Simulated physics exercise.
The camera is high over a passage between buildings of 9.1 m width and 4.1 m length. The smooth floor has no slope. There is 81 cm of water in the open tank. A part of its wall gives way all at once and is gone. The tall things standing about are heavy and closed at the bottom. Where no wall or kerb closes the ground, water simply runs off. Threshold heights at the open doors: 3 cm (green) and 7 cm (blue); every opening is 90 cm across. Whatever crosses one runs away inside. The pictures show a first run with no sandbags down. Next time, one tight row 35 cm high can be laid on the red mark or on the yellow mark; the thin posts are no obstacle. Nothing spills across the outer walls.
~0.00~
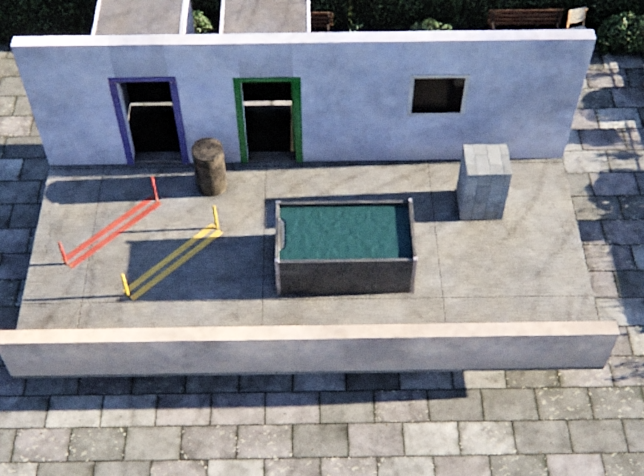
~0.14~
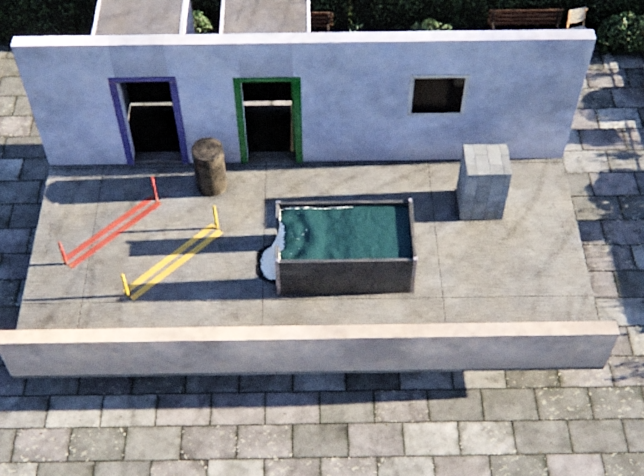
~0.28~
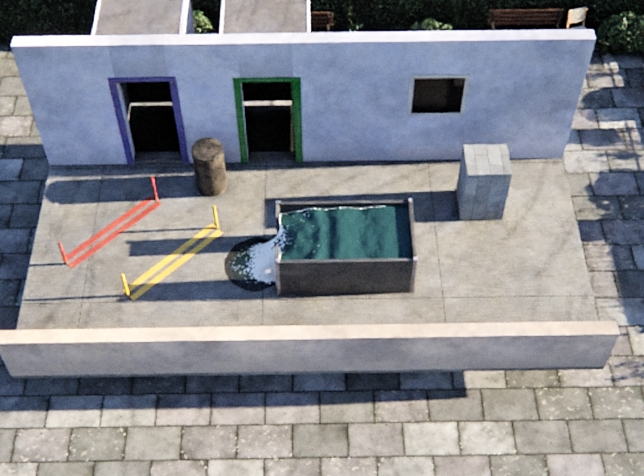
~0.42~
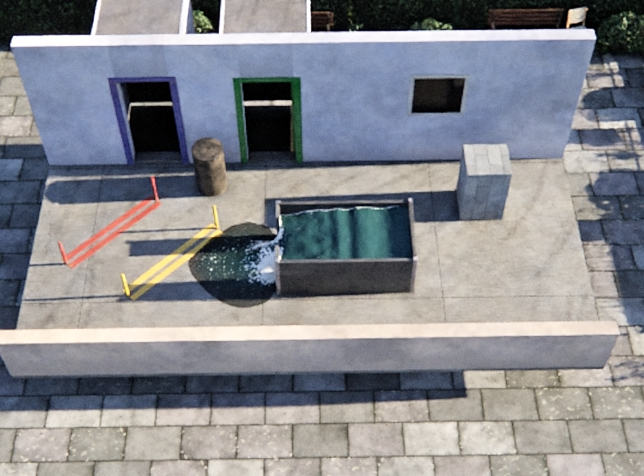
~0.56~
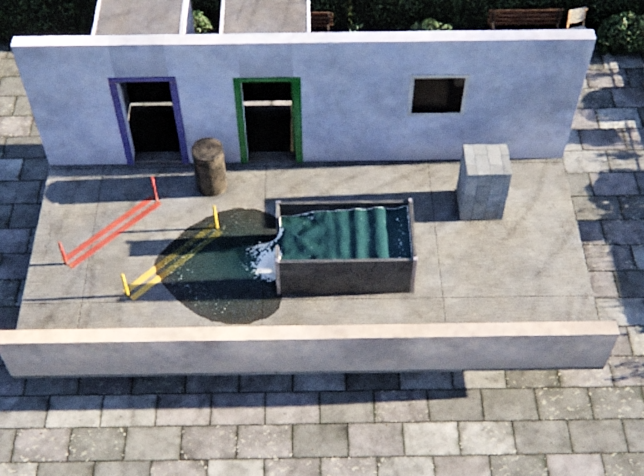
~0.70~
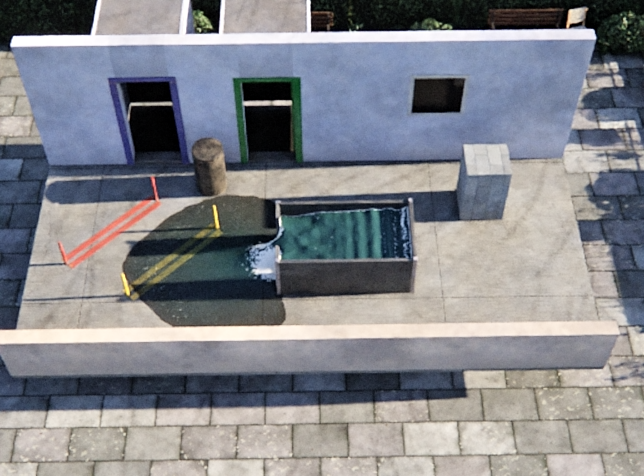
In a paved yard beside a pale wall with purple and green doorways, an open tank of dark green water sits still. Water then bursts from its left side and spreads leftward across the smooth floor in a widening dark sheet, passing over the yellow lines while the tank's surface ripples and lowers.
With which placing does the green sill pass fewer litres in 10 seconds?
The red mark.
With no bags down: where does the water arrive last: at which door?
It is the green one.
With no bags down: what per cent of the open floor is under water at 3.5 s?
Some 45 per cent of it.
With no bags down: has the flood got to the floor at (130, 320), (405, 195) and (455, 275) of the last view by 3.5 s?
In that order: Wet, dry, still dry.
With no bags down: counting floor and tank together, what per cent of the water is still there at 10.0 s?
About 36 per cent.
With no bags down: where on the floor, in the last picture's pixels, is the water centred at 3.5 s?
Around (271, 264).
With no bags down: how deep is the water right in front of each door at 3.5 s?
In cm: Green 2, blue 5.
After 1.4 s water covers 40 % of the floor and is deepest (43 cm) near (276, 261) in the run without bags; in at the green door, 0 L with no bags, 0 L with the row on red, 0 L on yellow.
After 2.2 s water covers 45 % of the floor and is deepest (32 cm) near (276, 261) in the run without bags; in at the green door, 0 L with no bags, 0 L with the row on red, 1 L on yellow.
After 3.5 s water covers 45 % of the floor and is deepest (26 cm) near (276, 261) in the run without bags; in at the green door, 0 L with no bags, 0 L with the row on red, 18 L on yellow.
After 6.0 s water covers 40 % of the floor and is deepest (16 cm) near (276, 261) in the run without bags; in at the green door, 1 L with no bags, 0 L with the row on red, 38 L on yellow.
After 10.0 s water covers 40 % of the floor and is deepest (10 cm) near (276, 261) in the run without bags; in at the green door, 1 L with no bags, 0 L with the row on red, 45 L on yellow.
